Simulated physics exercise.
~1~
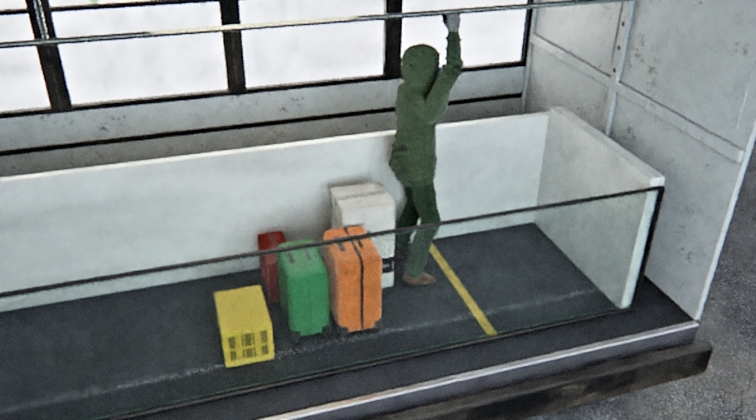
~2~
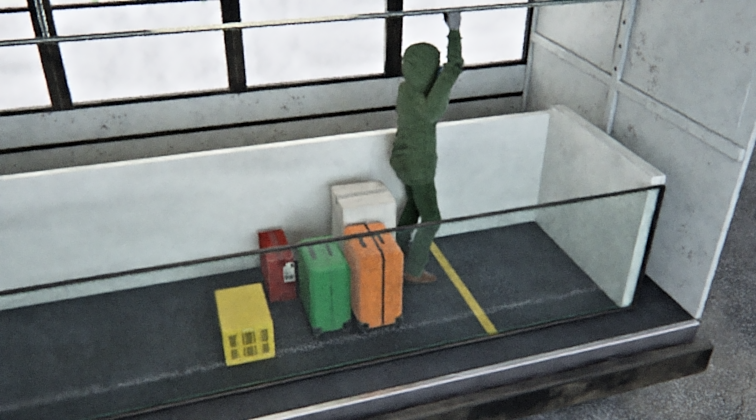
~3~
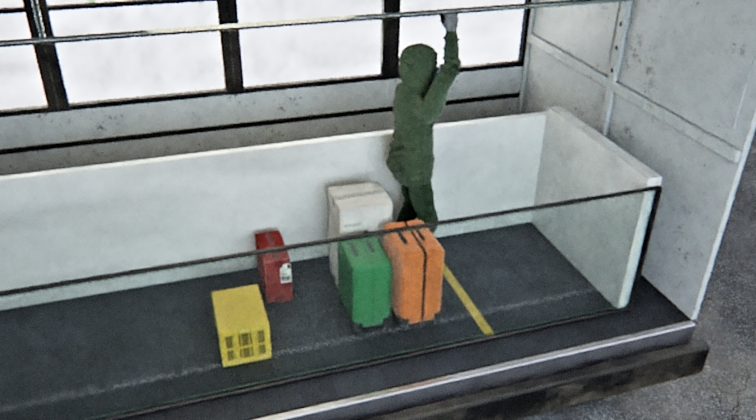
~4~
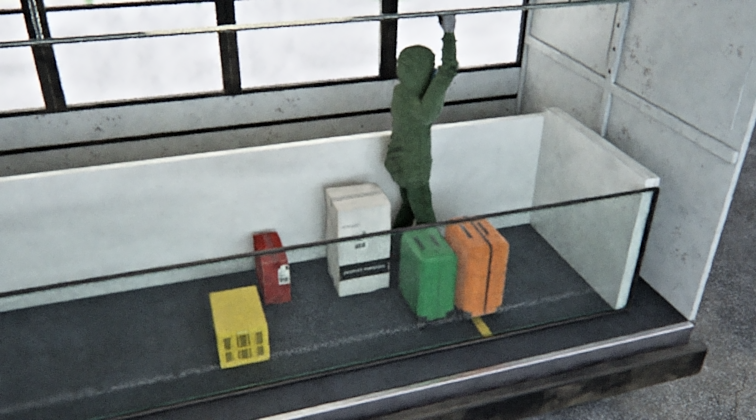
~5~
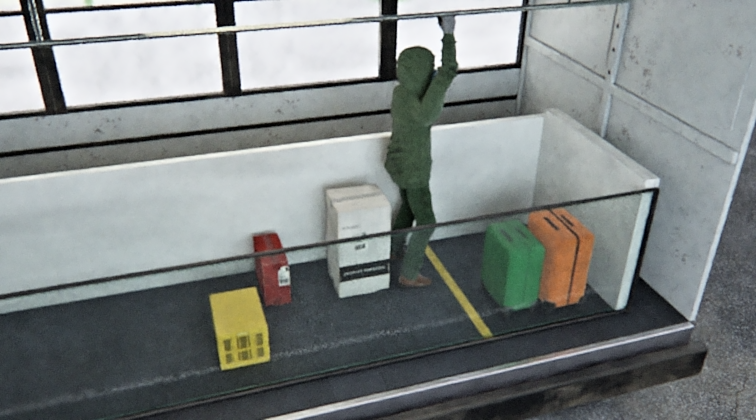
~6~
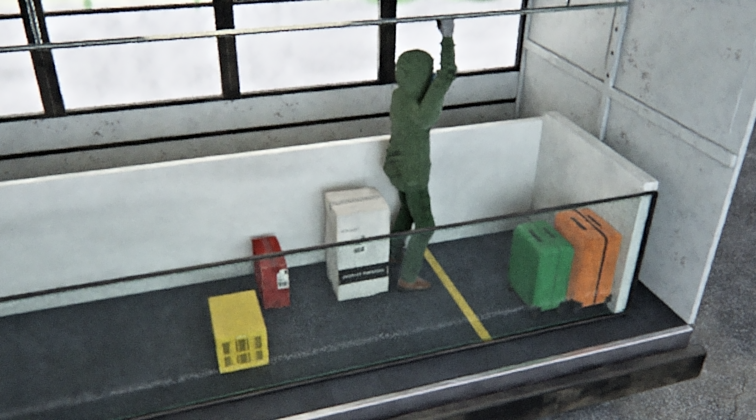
In this clip, a figure in green stands with arms raised beside luggage in a bus bay as a green case and an orange case slide right together, cross the yellow line and end upright near the right wall, while the yellow crate, red carton and white bag stay left of it.
